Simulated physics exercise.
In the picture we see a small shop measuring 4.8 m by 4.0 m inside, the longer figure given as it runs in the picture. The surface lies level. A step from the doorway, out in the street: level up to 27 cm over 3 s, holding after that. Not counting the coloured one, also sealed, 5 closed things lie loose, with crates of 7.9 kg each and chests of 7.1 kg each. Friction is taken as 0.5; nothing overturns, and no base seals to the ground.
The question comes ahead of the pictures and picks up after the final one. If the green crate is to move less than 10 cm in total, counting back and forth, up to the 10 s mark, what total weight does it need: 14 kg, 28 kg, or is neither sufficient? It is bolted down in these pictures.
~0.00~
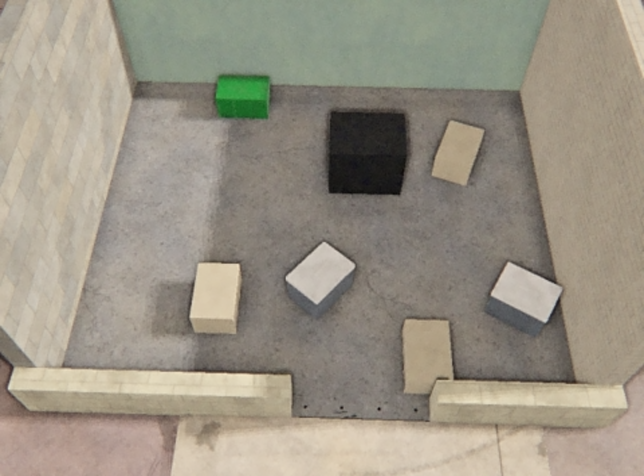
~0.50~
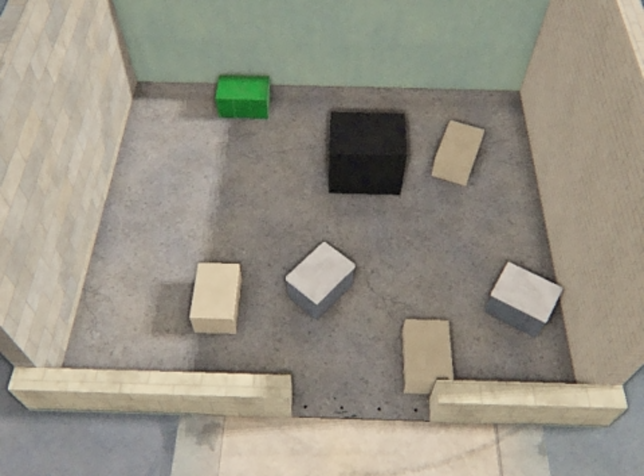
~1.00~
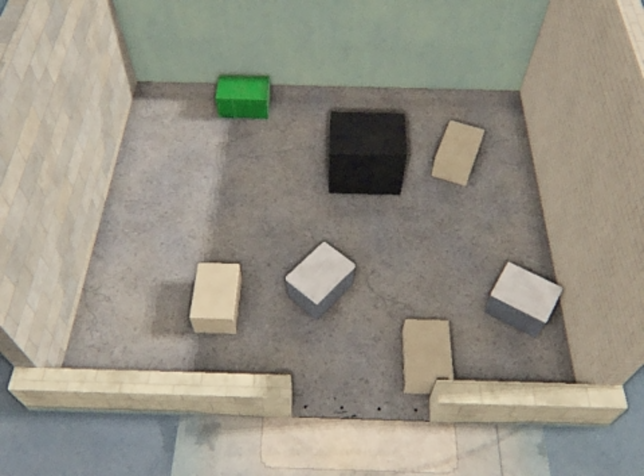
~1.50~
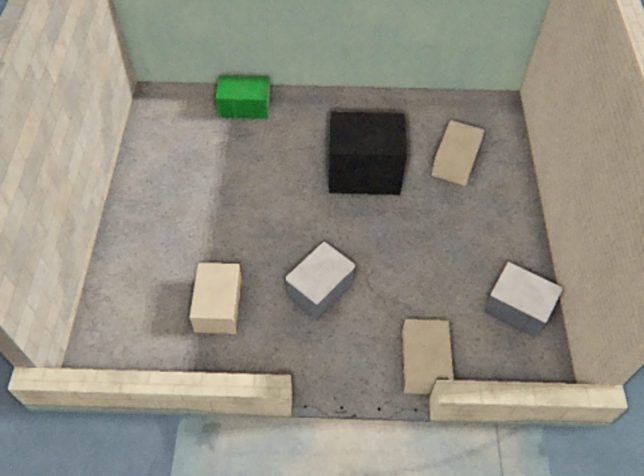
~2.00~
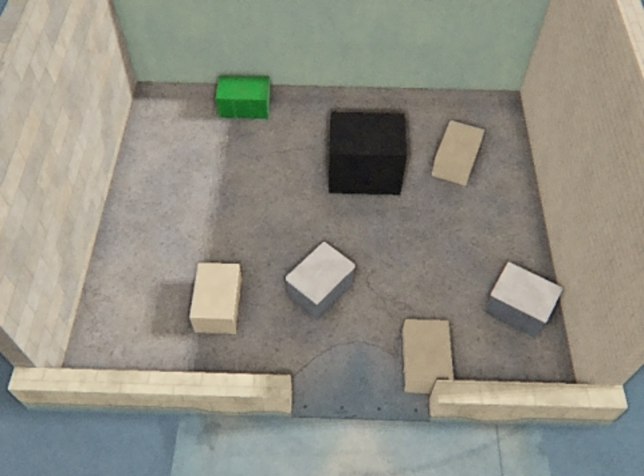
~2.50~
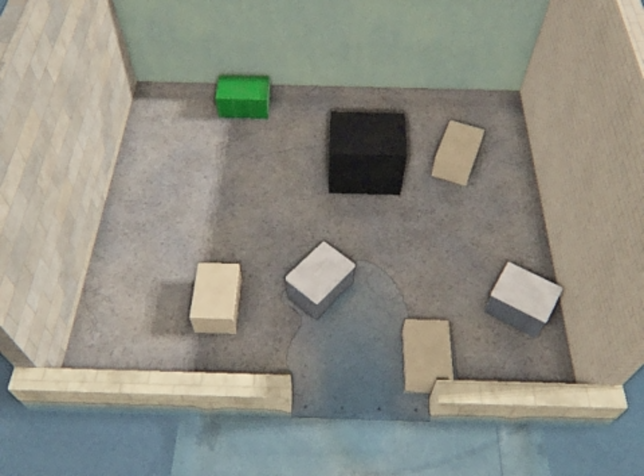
Neither weight is sufficient.
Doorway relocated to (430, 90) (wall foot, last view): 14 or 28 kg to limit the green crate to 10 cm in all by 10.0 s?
Under that change the large mass is required.
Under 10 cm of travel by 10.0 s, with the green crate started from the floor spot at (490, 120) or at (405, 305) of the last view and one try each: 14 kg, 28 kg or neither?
Try by try, no option works; no option works.
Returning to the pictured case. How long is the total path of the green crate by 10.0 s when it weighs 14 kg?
All together it comes to about 200 cm.
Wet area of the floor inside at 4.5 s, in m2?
At that time the wet patch spans about 12 m2.
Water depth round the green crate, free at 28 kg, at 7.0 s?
Close to 9 cm deep.
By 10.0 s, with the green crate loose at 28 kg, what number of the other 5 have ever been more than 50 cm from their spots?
The tally stands at 3.
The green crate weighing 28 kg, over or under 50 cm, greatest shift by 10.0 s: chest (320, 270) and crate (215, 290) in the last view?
First above the mark, then below the mark.
After 3.5 s the green crate would be 0 cm from its start with 14 kg and 0 cm from its start with 28 kg; 0 cm of water round it then.
After 4.5 s the green crate would be 0 cm from its start with 14 kg and 0 cm from its start with 28 kg; 2 cm of water round it then.
After 7.0 s the green crate would be 20 cm from its start with 14 kg and 3 cm from its start with 28 kg; 9 cm of water round it then.
After 10.0 s the green crate would be 117 cm from its start with 14 kg and 125 cm from its start with 28 kg; 15 cm of water round it then.
